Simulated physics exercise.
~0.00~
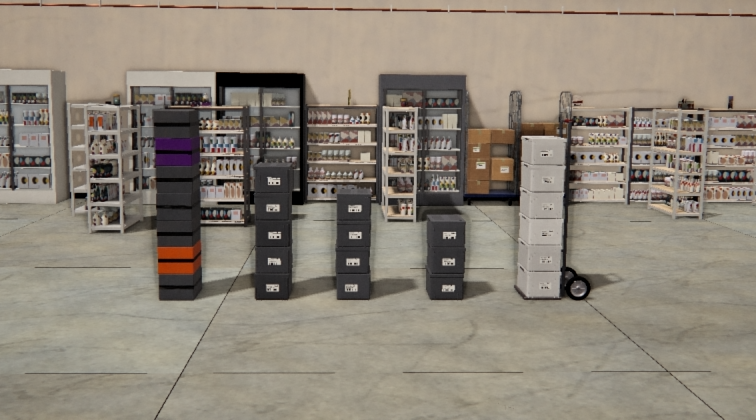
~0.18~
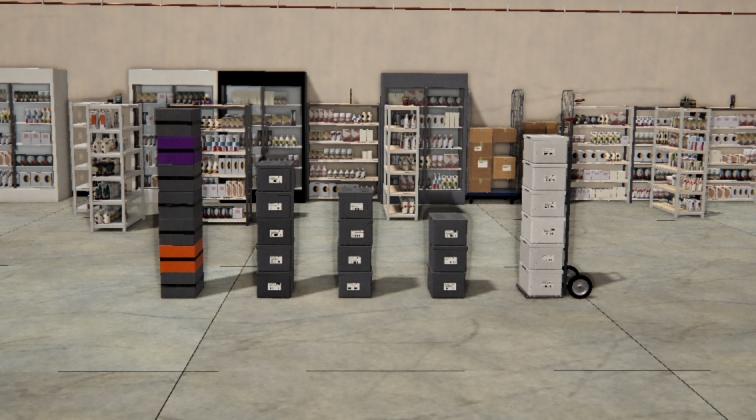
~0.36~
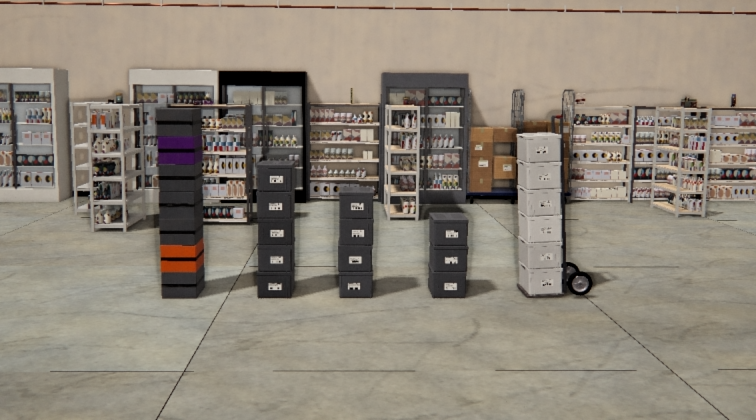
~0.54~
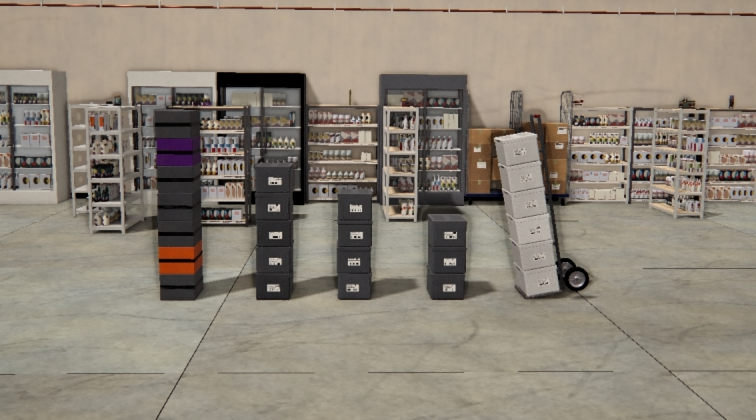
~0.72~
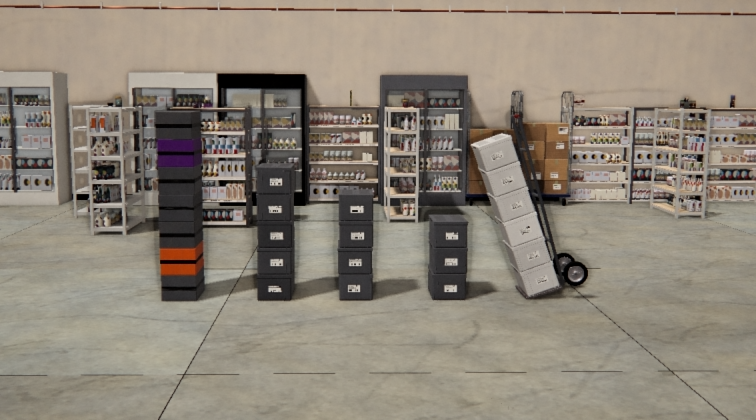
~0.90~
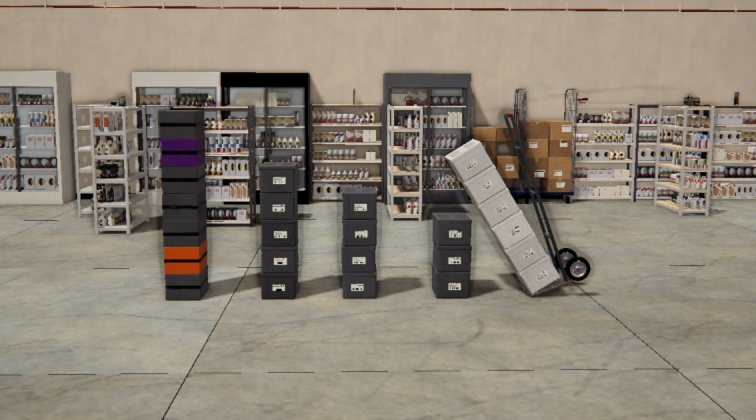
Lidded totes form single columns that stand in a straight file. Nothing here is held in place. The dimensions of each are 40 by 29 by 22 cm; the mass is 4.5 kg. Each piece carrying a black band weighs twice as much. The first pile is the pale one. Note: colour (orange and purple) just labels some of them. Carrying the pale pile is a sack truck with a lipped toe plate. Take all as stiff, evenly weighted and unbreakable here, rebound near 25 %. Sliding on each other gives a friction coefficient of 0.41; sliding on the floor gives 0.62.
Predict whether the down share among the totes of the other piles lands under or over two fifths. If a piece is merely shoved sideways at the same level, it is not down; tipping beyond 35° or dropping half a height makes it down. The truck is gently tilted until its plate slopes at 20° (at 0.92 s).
Prediction: Under two fifths.
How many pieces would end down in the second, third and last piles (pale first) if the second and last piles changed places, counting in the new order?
Down per pile: Second 0, third 0, last 0.
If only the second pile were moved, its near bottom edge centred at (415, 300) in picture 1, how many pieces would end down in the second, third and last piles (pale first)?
Then, pile by pile: Second 2, third 0, last 0.
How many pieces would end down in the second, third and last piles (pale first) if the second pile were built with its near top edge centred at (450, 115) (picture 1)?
Down by pile: Second 6, third 4, last 7.
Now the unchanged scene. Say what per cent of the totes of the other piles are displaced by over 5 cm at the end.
It comes to 35 percent shifted.
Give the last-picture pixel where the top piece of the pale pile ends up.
Somewhere about (393, 281).
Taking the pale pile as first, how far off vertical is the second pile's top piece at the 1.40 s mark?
Roughly 10 degrees.
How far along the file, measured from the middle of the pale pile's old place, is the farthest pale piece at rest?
I'd put it at close to 160 cm.
After 1.06 s, 6 of the pale pile down; none of the 19 other totes down, 1 disturbed.
After 1.40 s, 6 of the pale pile down; none of the 19 other totes down, 6 disturbed.
After 1.96 s, 6 of the pale pile down; 2 of the 19 other totes down.
At rest (2.7 s), 6 of the pale pile down; 2 of the 19 other totes down; purple tote unmoved; orange tote unmoved. That is 11 per cent. As the last picture would show them, middles, purple tote near (184, 151), orange tote near (186, 256).
